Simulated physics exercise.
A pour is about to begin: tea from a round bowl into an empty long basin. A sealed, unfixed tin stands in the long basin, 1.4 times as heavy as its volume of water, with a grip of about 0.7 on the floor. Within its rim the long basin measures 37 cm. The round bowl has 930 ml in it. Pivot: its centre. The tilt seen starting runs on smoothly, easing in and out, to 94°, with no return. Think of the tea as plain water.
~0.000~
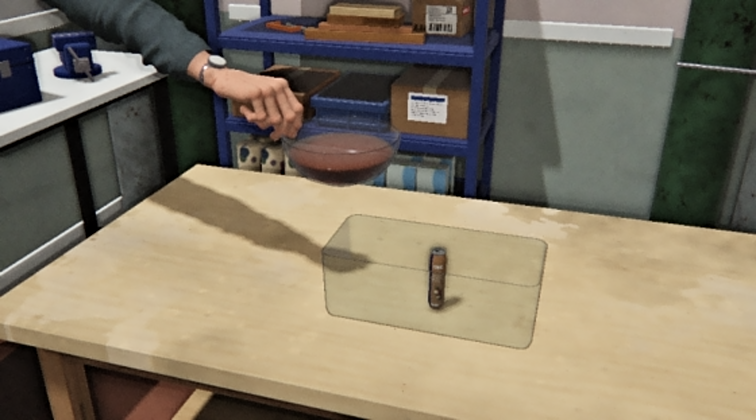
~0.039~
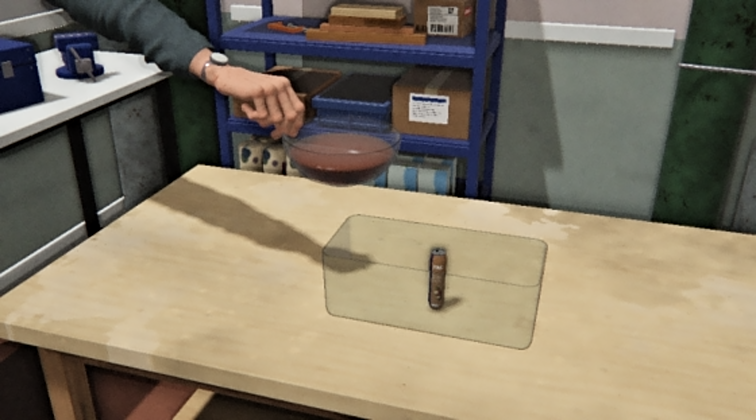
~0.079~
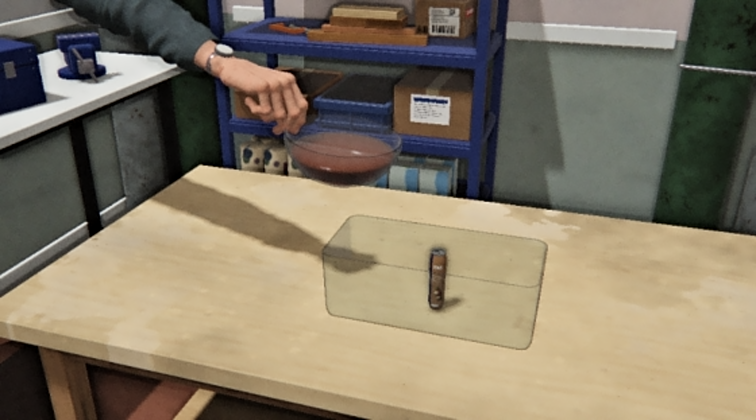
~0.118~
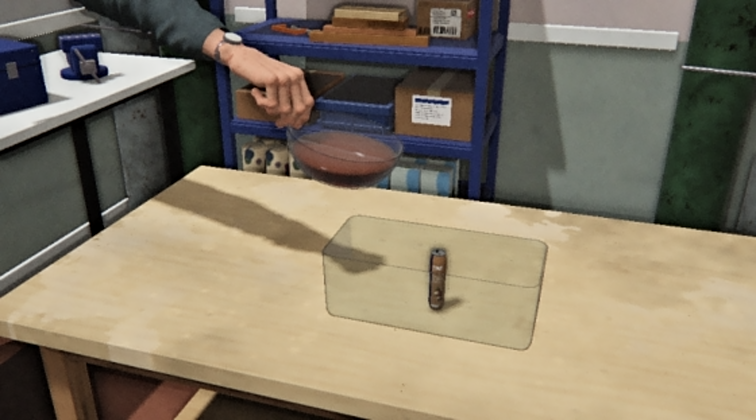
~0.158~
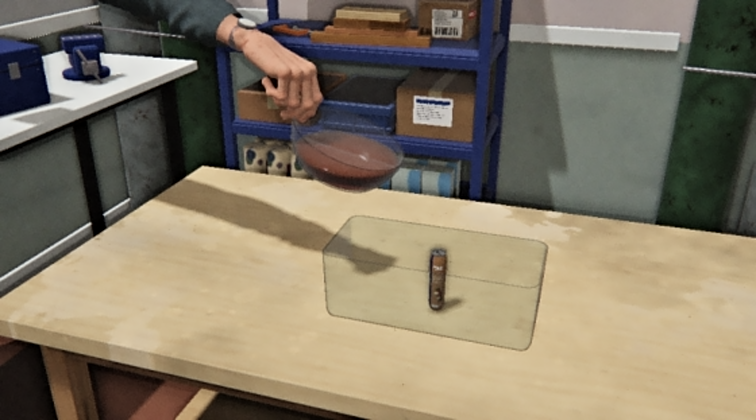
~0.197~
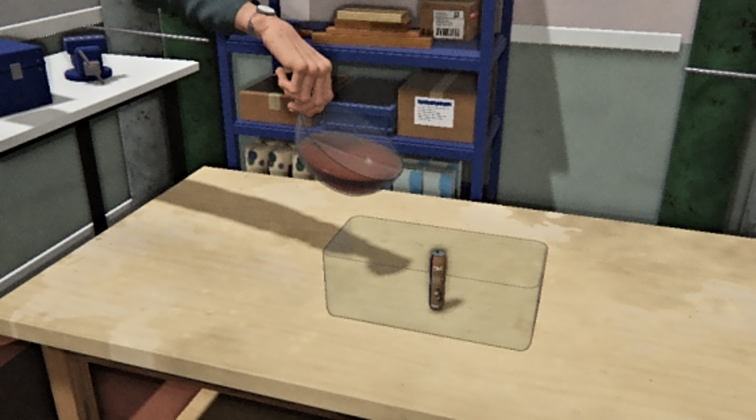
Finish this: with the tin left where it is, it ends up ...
It ends up knocked over.
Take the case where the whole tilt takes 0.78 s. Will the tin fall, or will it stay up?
The tin stays on its base.
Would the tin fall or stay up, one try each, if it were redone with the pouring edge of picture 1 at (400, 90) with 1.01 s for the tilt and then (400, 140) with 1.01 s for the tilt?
In the first try it remains standing; in the second it remains standing.
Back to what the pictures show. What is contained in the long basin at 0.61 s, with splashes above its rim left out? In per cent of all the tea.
Roughly 96 %.
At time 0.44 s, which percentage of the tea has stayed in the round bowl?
Close to 12 in a hundred.
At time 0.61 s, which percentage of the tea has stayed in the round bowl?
Share remaining: Approx. 1 %.
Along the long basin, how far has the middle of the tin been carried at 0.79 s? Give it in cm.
It has moved some 5 cm.
Then, 0.44 s in, the tilt is 91° and 12 per cent is still to pour; the tin stands where it began.
Then, 0.61 s in, the tilt is 94° and 1 per cent is still to pour; the tin leans 7°.
Then, 0.79 s in, the tilt is 94° and 0 per cent is still to pour; the tin leans 29°.
Then, 0.99 s in, the tilt is 94° and 0 per cent is still to pour; the tin lies on its side.
Finally, the tin lies on its side.
